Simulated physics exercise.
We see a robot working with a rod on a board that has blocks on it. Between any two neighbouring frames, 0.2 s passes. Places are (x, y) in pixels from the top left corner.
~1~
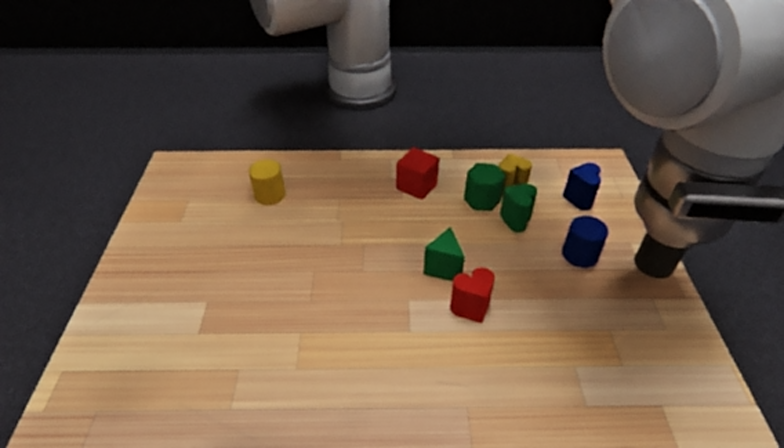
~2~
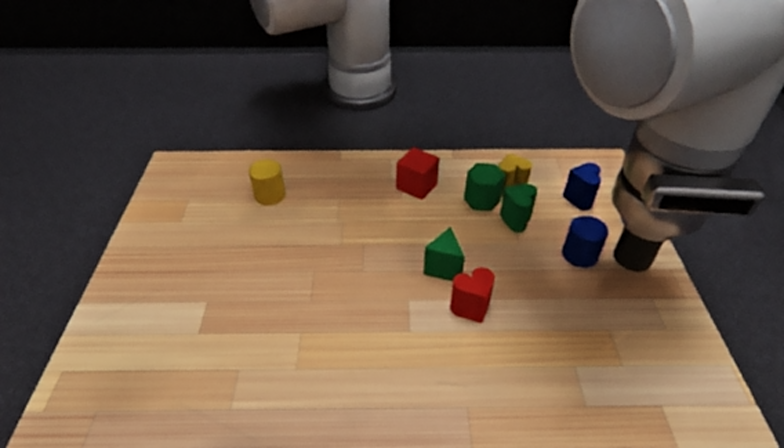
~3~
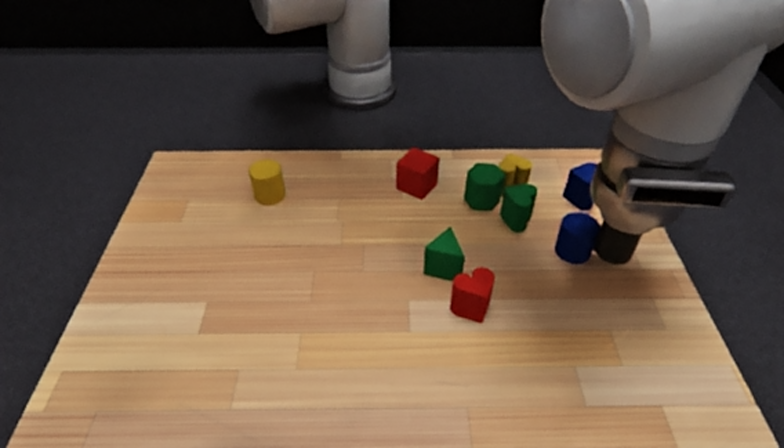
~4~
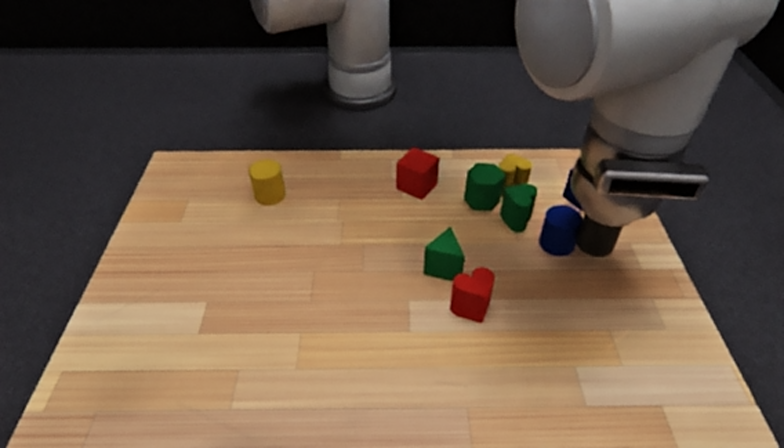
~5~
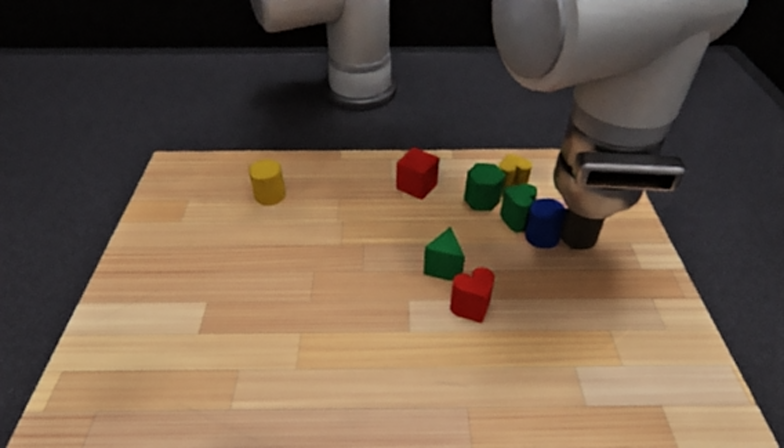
A robot arm moves left and pushes the blue cylinder toward the green heart-shaped block.
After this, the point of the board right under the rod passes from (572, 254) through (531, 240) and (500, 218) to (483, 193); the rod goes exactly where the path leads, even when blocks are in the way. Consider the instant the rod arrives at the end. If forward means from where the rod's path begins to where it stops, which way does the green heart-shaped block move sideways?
It's pushed right.
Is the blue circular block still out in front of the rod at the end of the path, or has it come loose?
The blue circular block is leading.
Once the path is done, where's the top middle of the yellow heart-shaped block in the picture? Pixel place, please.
Located at (515, 152).
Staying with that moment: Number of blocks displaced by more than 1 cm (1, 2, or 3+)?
Three or more blocks move more than 1 cm.
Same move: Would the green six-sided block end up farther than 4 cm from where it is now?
In short: Yes.
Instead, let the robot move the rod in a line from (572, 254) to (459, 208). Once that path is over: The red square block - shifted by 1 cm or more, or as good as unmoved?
Put simply, it stays right there.
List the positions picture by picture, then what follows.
In the first frame, tip of the rod at (654, 265), middles of tops, green six-sided block at (486, 173), yellow heart-shaped block at (515, 162), green heart-shaped block at (522, 193), blue circular block at (590, 227).
In the second frame, rod at (633, 258), nothing pushed.
In the third frame, rod at (613, 251), blue circular block at (582, 224).
In the fourth frame, rod at (595, 244), blue circular block at (565, 217).
In the fifth frame, rod at (578, 237), green six-sided block at (486, 173), yellow heart-shaped block at (515, 162), green heart-shaped block at (522, 193), blue circular block at (550, 209).
On the path given first. One third of the way, rod at (535, 223); green six-sided block at (474, 163), turned 30° anticlockwise; green heart-shaped block at (500, 176), turned 50° clockwise; blue circular block at (511, 194).
Two thirds of the way, rod at (502, 201); green six-sided block at (456, 147), turned 80° anticlockwise; yellow heart-shaped block at (515, 154), turned 70° clockwise; green heart-shaped block at (488, 155), turned 75° clockwise; blue circular block at (486, 171).
At the end, rod at (486, 177); green six-sided block at (446, 136), turned 120° anticlockwise; yellow heart-shaped block at (515, 152), turned 90° clockwise; green heart-shaped block at (486, 136), turned 100° clockwise; blue circular block at (472, 148).
